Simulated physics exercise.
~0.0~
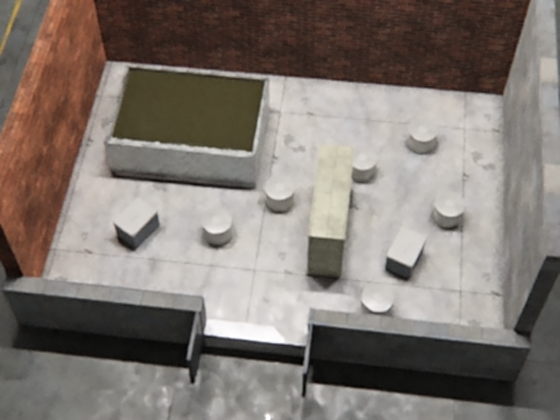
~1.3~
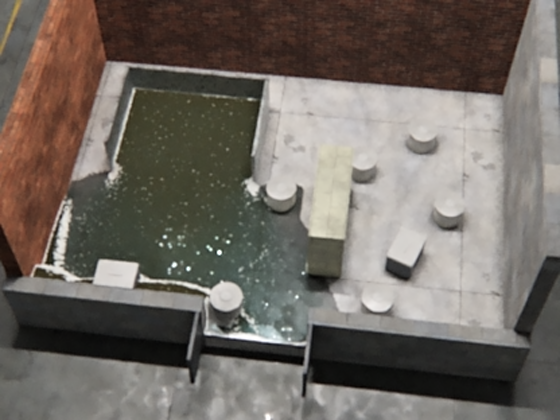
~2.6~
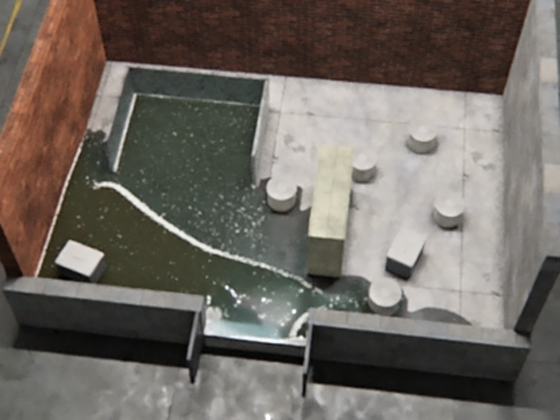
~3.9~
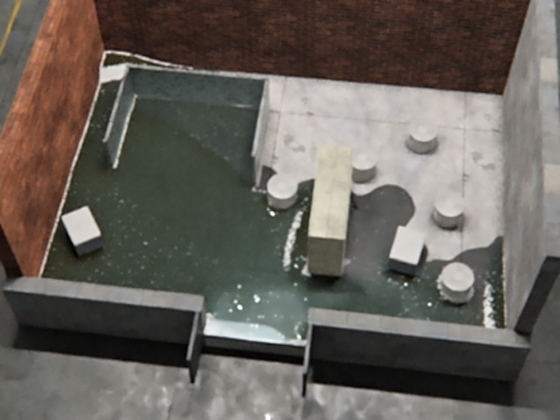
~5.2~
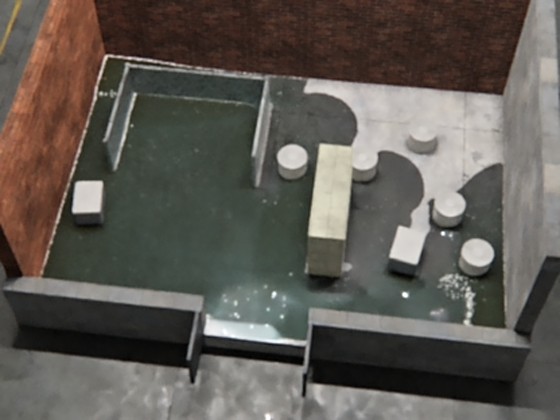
Water bursting from a grey tank in a brick-walled hall, spreading rightward across the floor and shifting several pale blocks and drums.
